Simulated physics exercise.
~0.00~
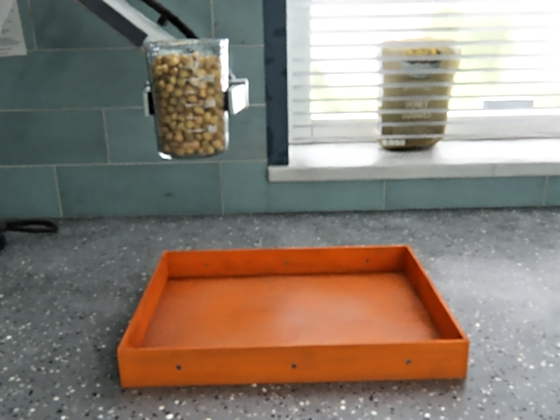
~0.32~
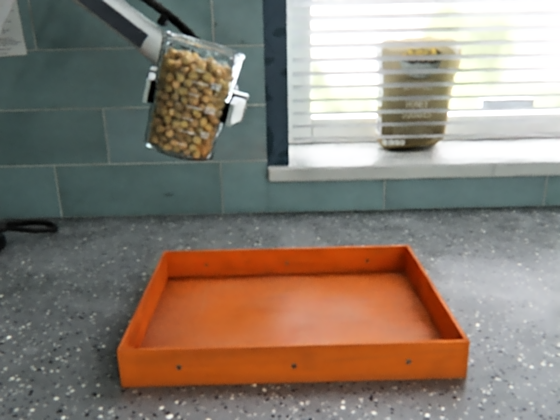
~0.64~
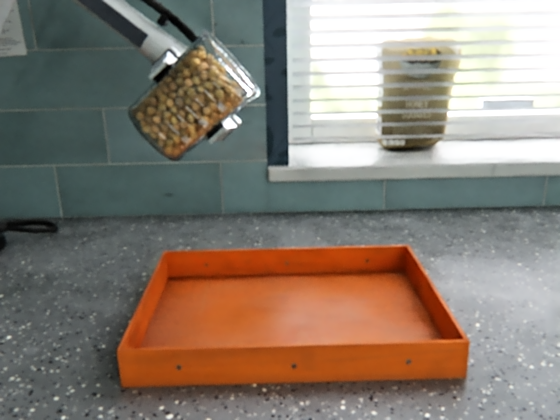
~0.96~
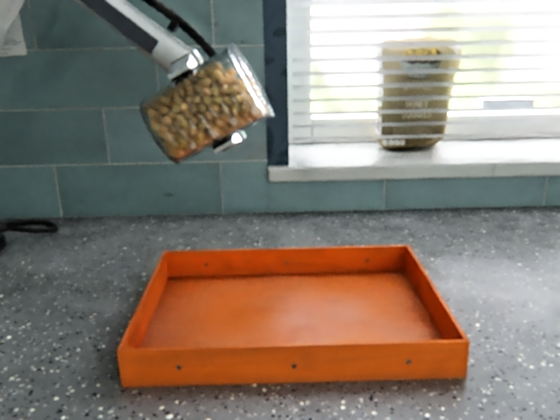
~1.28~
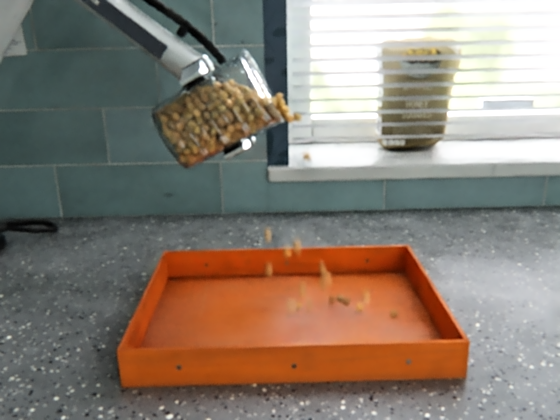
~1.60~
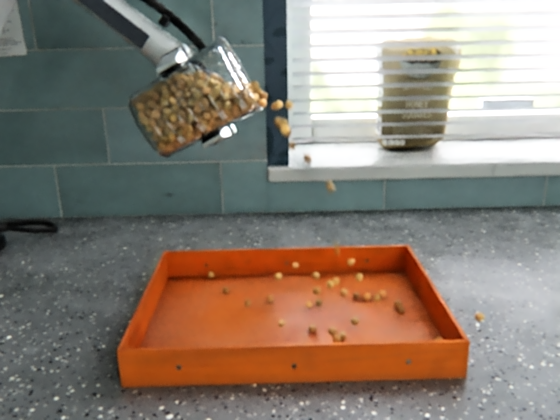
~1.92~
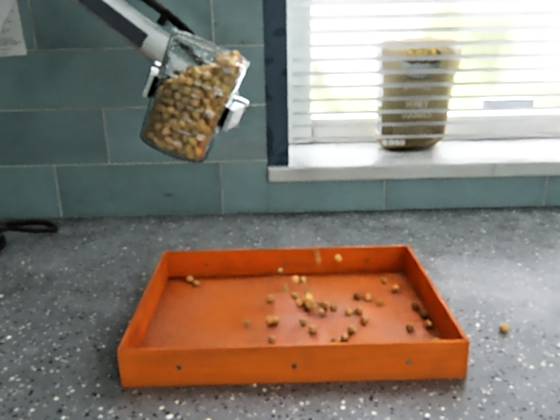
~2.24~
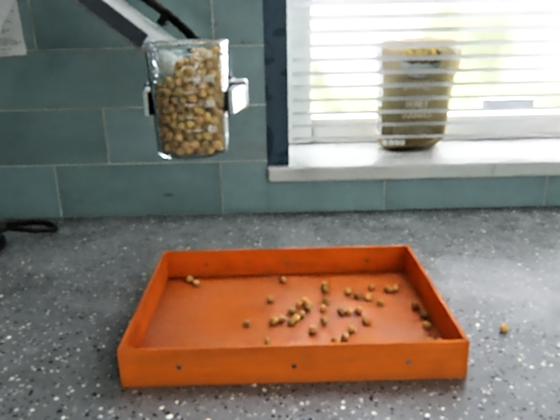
A robot arm reaching in from the upper left holds a clear tumbler of dried chickpeas above a speckled grey counter, seen from a fixed spot in front. Below sits a shallow orange tray, with blue-green tiles behind and, to the right, a tub on the sill of a window with blinds. The arm tips the tumbler to the right until chickpeas spill over its lip, scatter and bounce in the tray. It then swings the tumbler back upright, still mostly full. A loose sprinkling rests in the tray, and one chickpea lies on the counter to its right.
